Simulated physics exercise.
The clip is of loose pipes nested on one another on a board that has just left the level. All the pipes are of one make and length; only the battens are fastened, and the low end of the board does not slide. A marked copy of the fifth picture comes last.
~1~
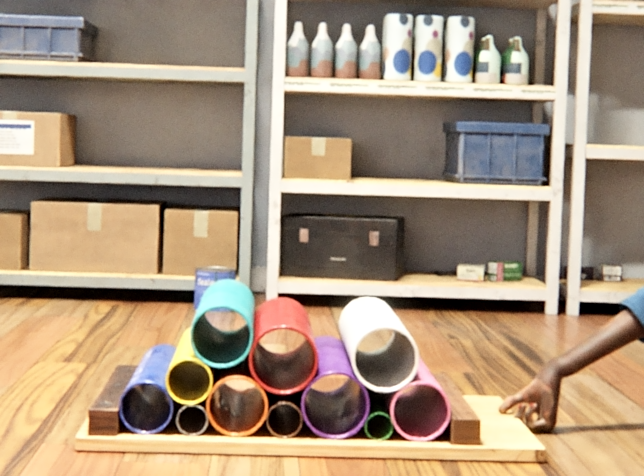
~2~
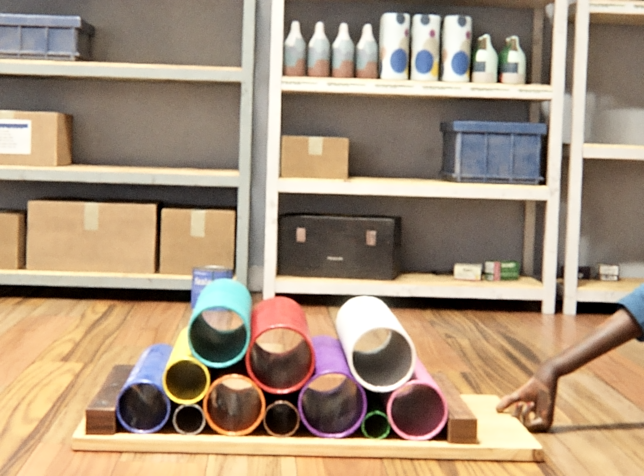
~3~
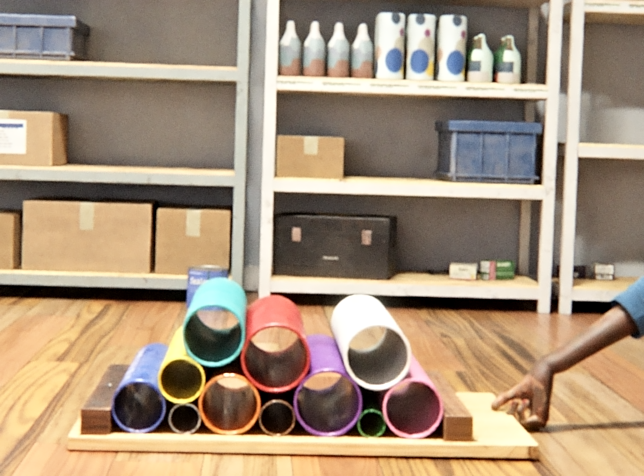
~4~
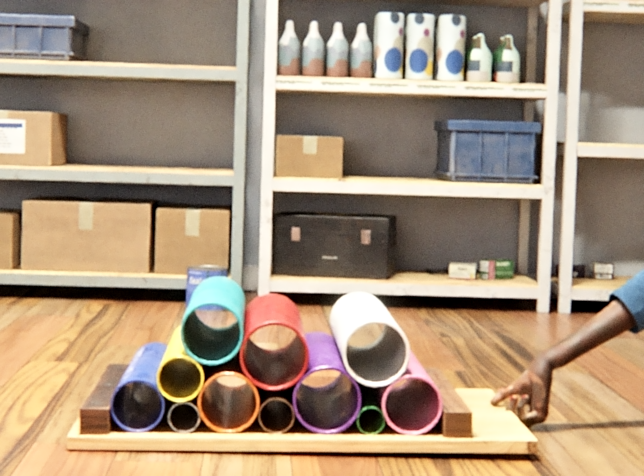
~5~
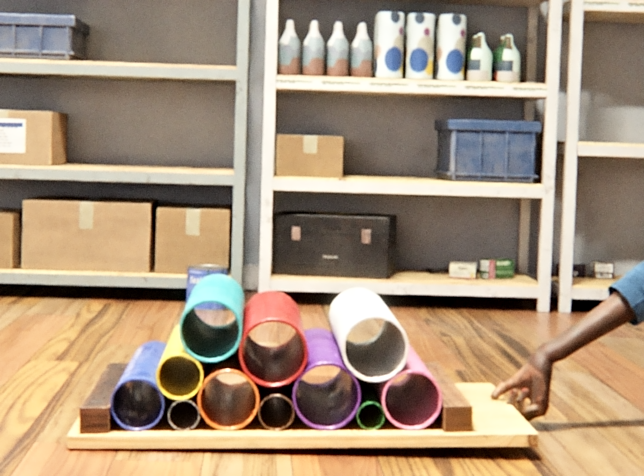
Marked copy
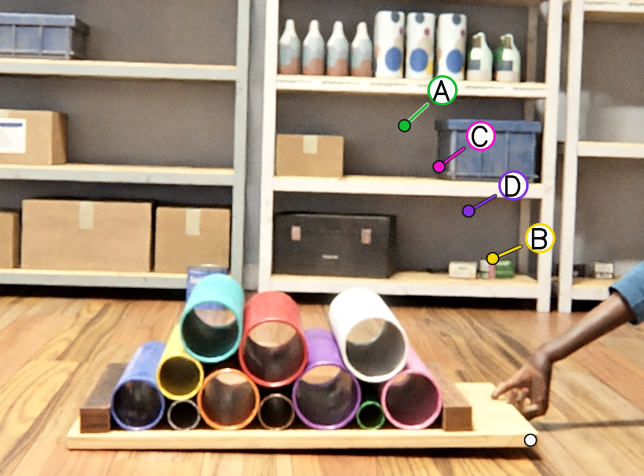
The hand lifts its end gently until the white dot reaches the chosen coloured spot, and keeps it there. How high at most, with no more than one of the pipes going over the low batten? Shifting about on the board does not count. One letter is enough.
Mark C is as high as it can go.
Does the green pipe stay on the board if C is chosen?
Yes, with C.
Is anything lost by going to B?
No, at B.
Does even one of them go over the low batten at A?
Yes, at A.
On the marked copy, A at (404, 126); B at (493, 258); C at (439, 166); D at (469, 211); the white dot at (530, 440).
Taking C. A third of the way, board at 20°.
Two thirds of the way, board at 38°.
When it is over, board at 38°, one over the low batten (turquoise).
As for the rest, A four over the low batten (red, yellow, white, turquoise); B none over the low batten; D none over the low batten.
